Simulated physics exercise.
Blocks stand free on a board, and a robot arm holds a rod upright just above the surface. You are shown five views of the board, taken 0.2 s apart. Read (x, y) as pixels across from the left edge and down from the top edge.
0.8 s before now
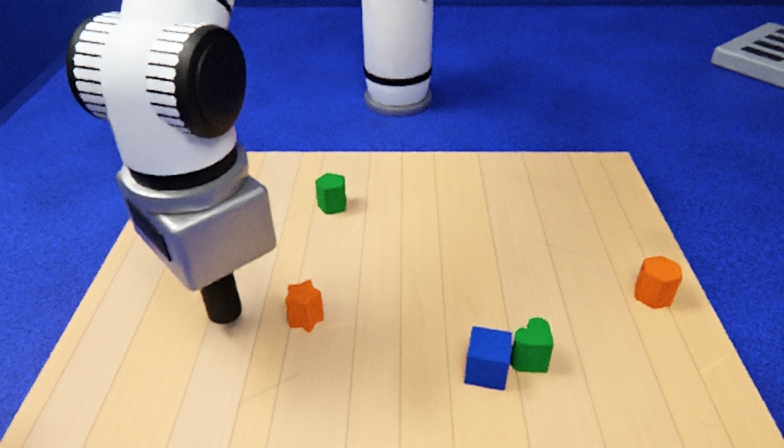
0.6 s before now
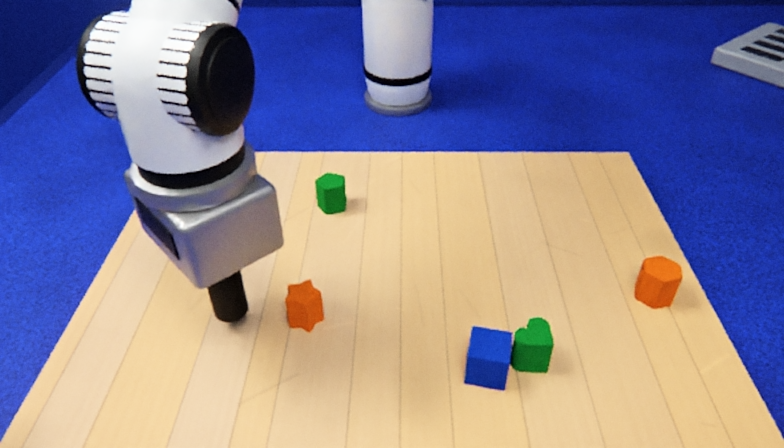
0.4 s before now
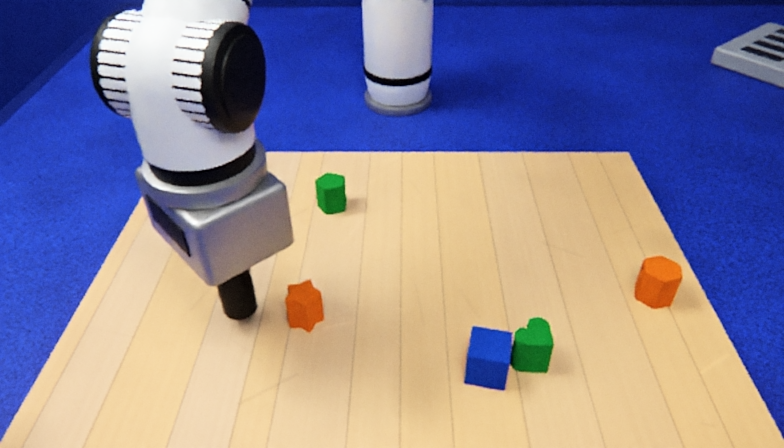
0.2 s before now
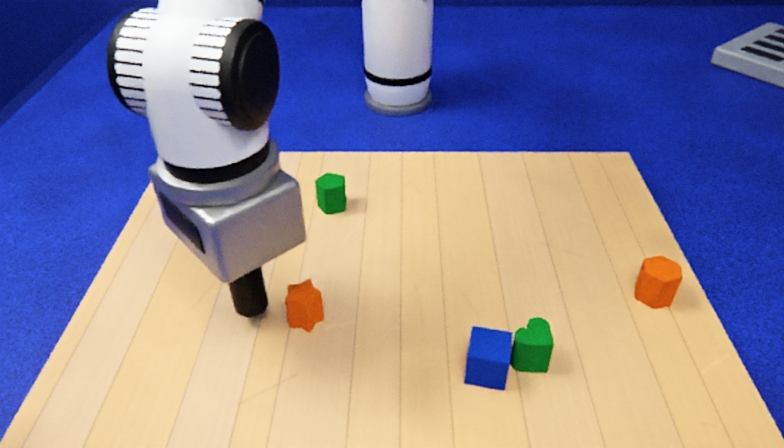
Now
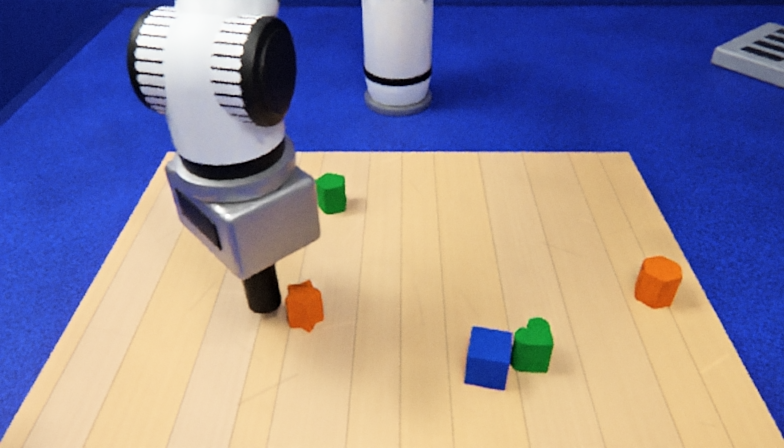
The video shows a robot arm holding a black rod upright over a wooden board with scattered orange, green and blue blocks. The arm moves the rod slowly right, closing the gap to the orange star-shaped block, while the blocks stay still.
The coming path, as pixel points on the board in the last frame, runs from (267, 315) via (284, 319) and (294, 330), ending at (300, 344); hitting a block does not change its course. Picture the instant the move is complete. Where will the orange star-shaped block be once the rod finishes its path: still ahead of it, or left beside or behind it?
I'd say the orange star-shaped block has slipped off and sits beside or behind the rod.
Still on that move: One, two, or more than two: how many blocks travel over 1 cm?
I'm going with one.
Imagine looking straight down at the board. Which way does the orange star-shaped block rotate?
Answer: Against the clock.
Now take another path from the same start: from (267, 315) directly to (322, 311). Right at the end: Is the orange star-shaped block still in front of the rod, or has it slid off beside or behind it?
Pushed ahead.
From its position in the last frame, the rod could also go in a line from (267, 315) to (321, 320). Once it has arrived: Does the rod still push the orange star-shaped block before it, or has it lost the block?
Pushed ahead.
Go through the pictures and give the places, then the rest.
Tip of the rod (225, 312), middles of tops, orange star-shaped block (302, 292), in the first picture.
Rod (232, 310), nothing pushed, in the second picture.
Rod (241, 308), nothing pushed, in the third picture.
Rod (252, 305), nothing pushed, in the fourth picture.
Rod (265, 302), orange star-shaped block (302, 292), in the fifth picture.
What follows on the original path. Halfway along, rod (288, 311); orange star-shaped block (317, 294).
At the end, rod (298, 331); orange star-shaped block (323, 298), turned 35° anticlockwise.
